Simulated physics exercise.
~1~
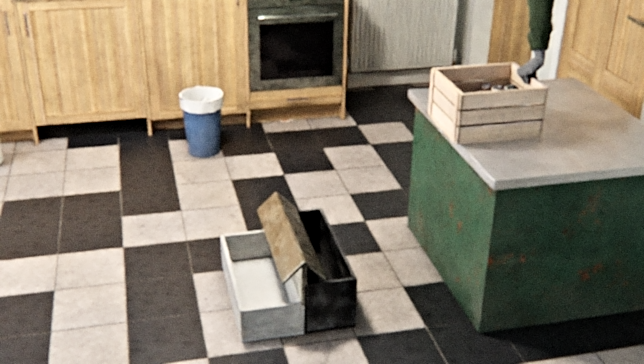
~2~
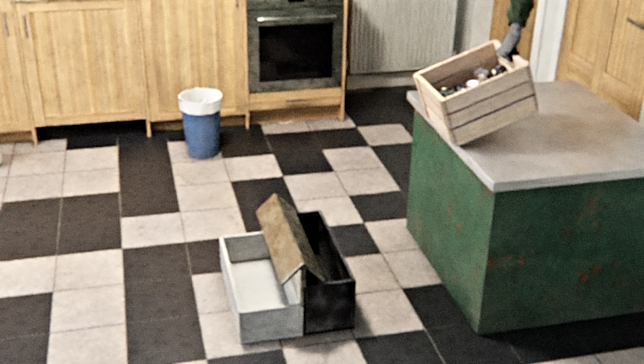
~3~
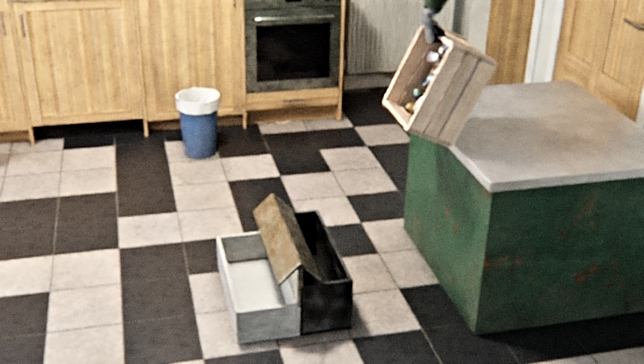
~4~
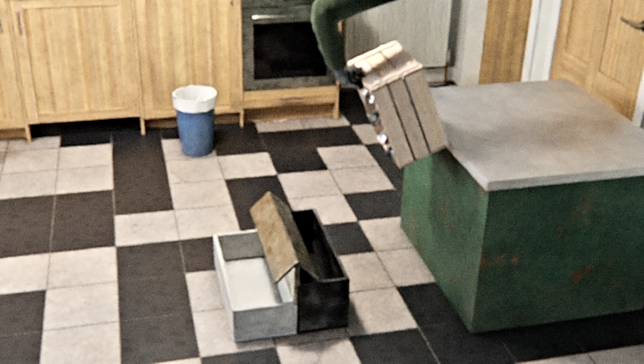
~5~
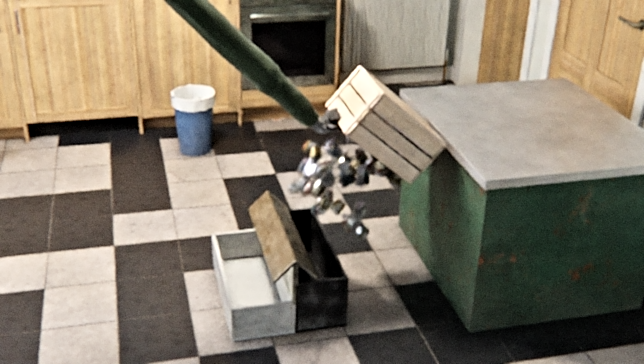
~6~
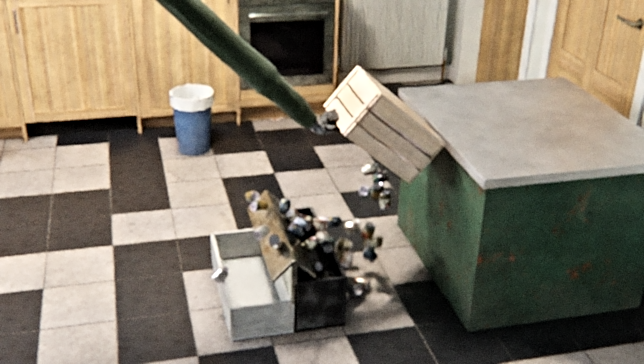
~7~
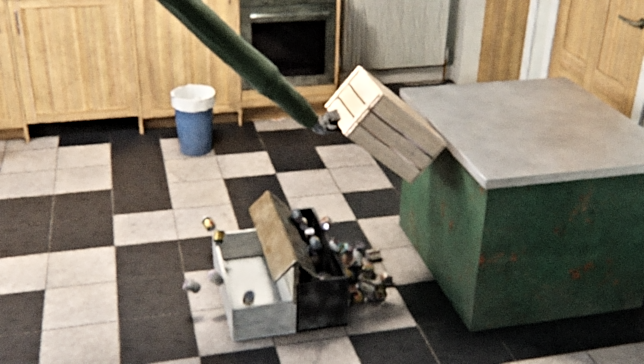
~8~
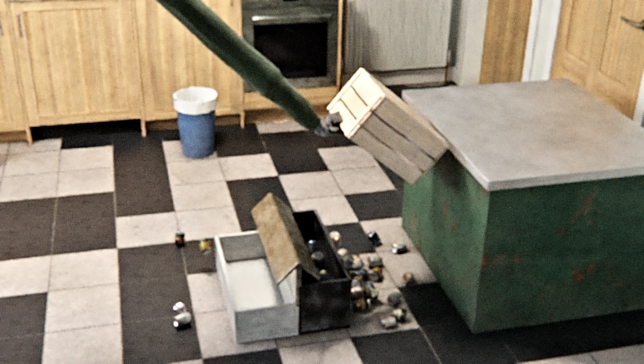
A green arm tips a wooden crate, spilling small cans into the black tub and onto the floor.
